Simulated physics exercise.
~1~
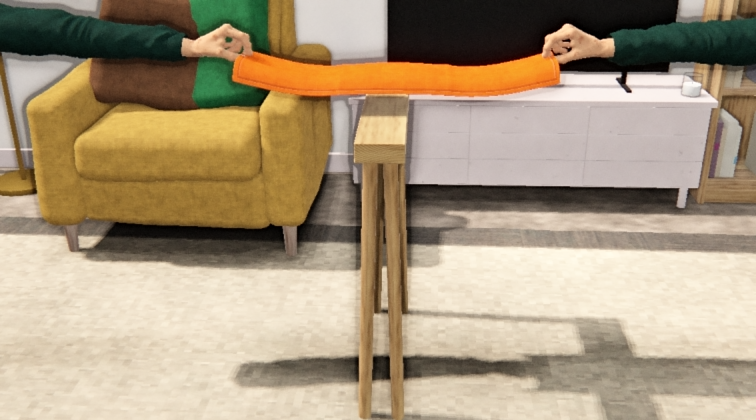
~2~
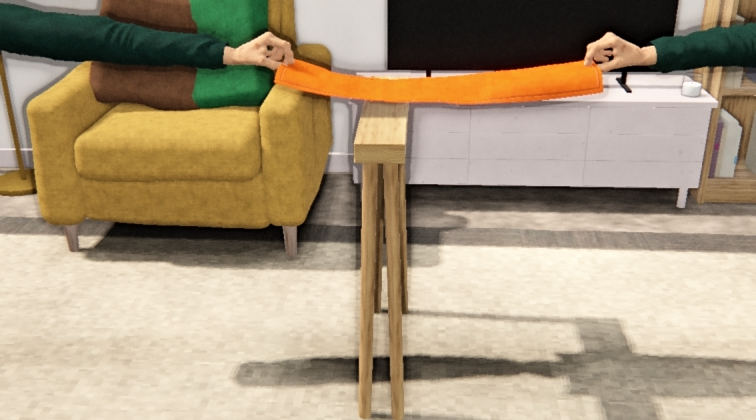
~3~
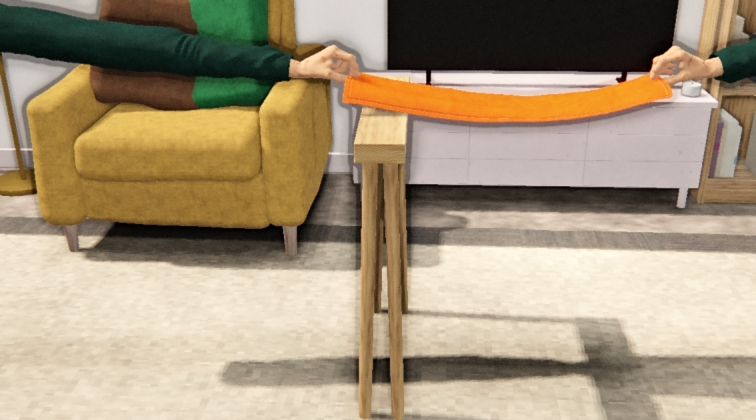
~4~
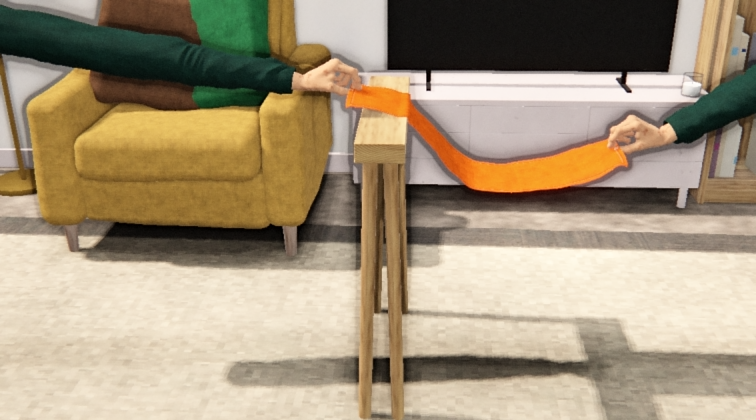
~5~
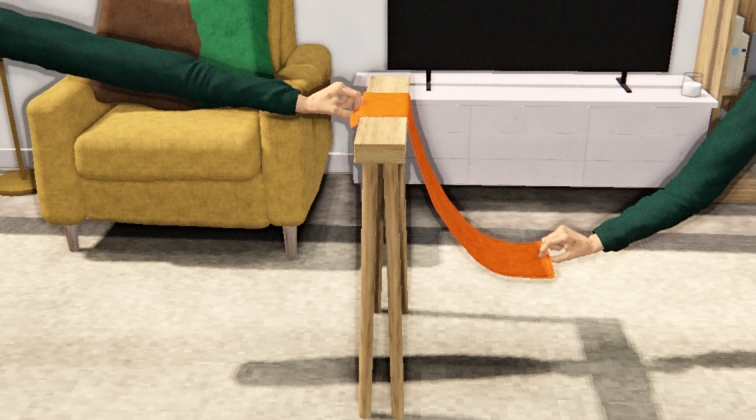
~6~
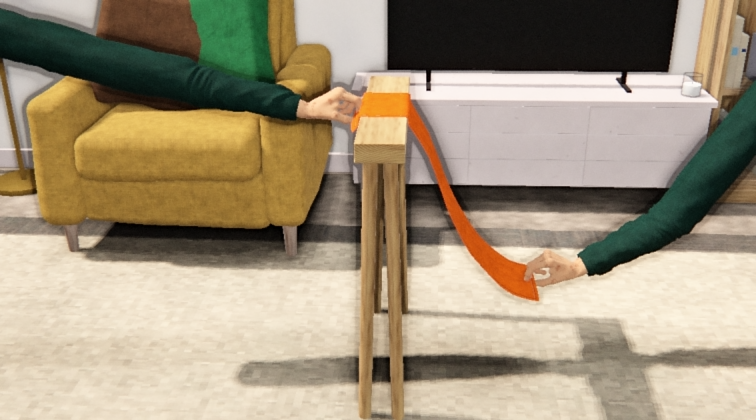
In a living room, two hands shift an orange cloth right and lower it across a wooden bench.
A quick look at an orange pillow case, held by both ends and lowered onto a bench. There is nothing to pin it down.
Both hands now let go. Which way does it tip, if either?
I expect it will slide away to the right.
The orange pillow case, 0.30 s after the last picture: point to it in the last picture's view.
Estimated pixel: Around (441, 254).
Then, 0.30 s on from there, pillow case clear of the top and falling near (441, 253).
Then, 0.58 s on from there, pillow case in a heap on the floor near (441, 356).
In the end, pillow case in a heap on the floor near (442, 358). The orange pillow case is pulled rightwards.
